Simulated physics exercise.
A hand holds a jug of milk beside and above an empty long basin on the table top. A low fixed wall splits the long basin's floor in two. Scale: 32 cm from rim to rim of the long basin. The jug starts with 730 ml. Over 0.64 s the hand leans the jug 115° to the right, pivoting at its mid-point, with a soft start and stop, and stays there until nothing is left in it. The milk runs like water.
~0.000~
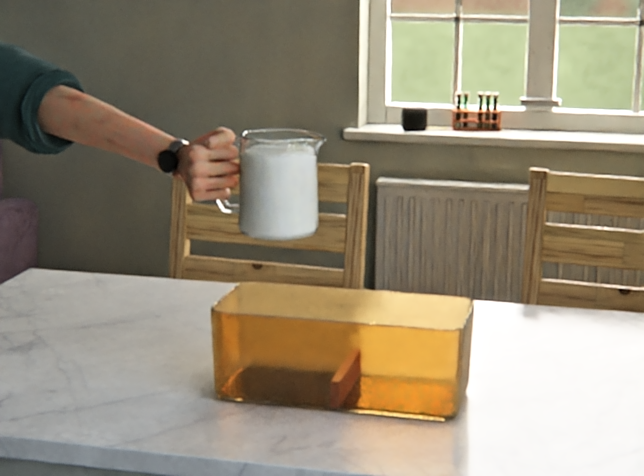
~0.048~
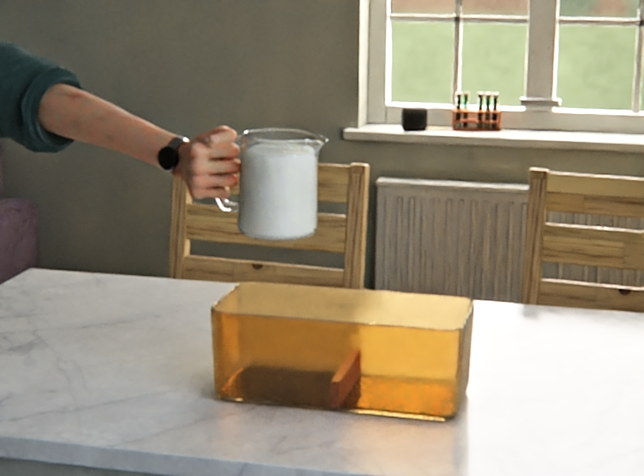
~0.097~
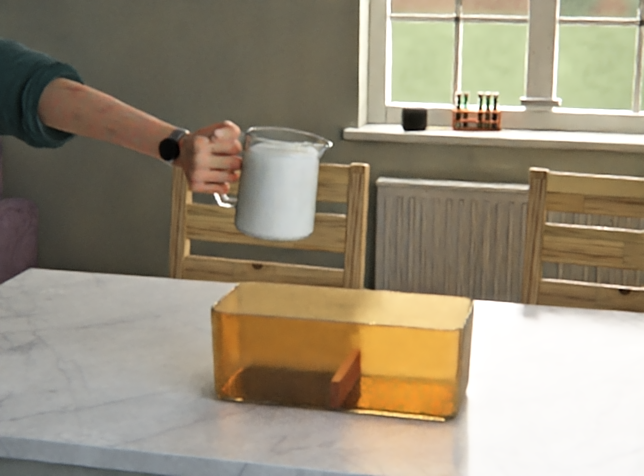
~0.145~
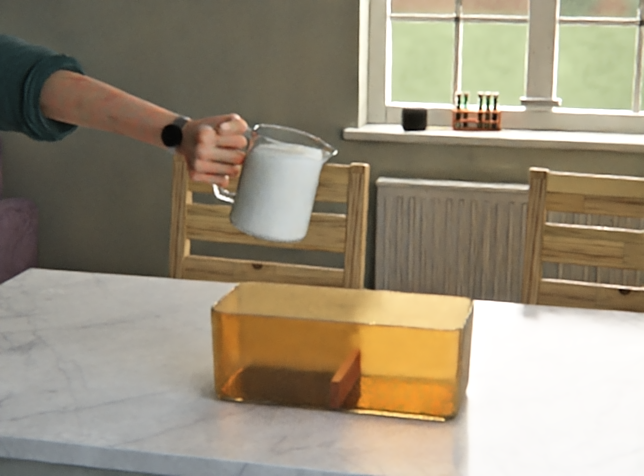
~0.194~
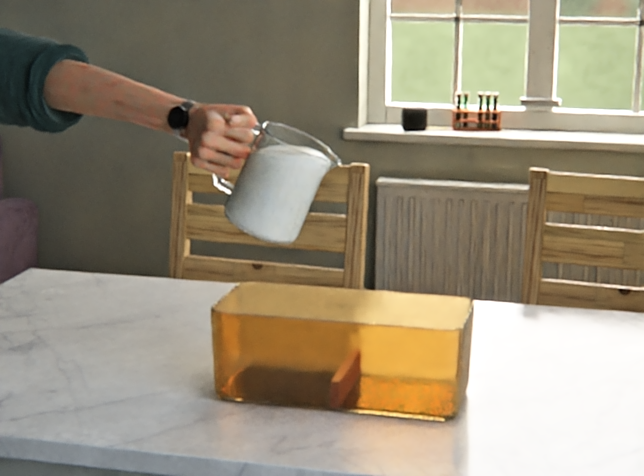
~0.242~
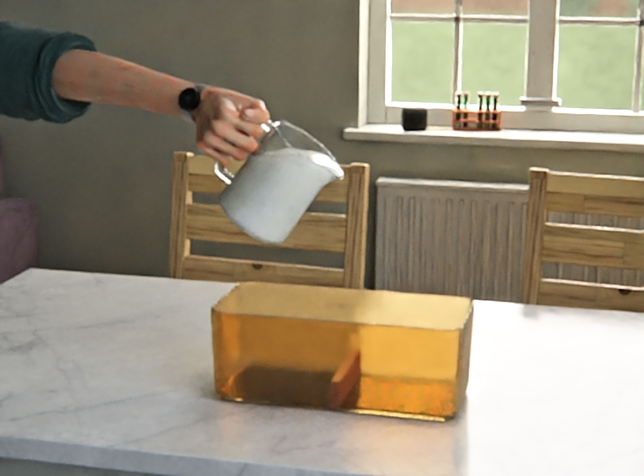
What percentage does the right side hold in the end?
The far part has some 88 per cent.
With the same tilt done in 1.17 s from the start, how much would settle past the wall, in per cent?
In that case some 90 per cent.
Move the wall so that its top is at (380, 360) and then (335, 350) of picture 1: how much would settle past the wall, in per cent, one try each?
In turn about 45 and 95 per cent.
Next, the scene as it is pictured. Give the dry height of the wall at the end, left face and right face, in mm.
Some 32 mm on the left and 2 mm on the right.
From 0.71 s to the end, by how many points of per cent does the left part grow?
Near 7 in a hundred.
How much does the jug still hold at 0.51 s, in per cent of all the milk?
Near 58 in a hundred.
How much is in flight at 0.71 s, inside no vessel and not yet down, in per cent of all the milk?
Some 18 per cent.
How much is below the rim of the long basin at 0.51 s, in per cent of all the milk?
About 14 per cent.
Then, 0.51 s in, the tilt is 104° and 59 per cent is still to pour, 0 is left of the wall and 15 right of it.
Then, 0.71 s in, the tilt is 115° and 13 per cent is still to pour, 3 is left of the wall and 67 right of it.
Then, 0.92 s in, the tilt is 115° and 1 per cent is still to pour, 7 is left of the wall and 87 right of it.
Then, 1.14 s in, the tilt is 115° and 0 per cent is still to pour, 8 is left of the wall and 90 right of it.
Finally, 10 per cent lies left of the wall, 88 right of it and 2 outside.
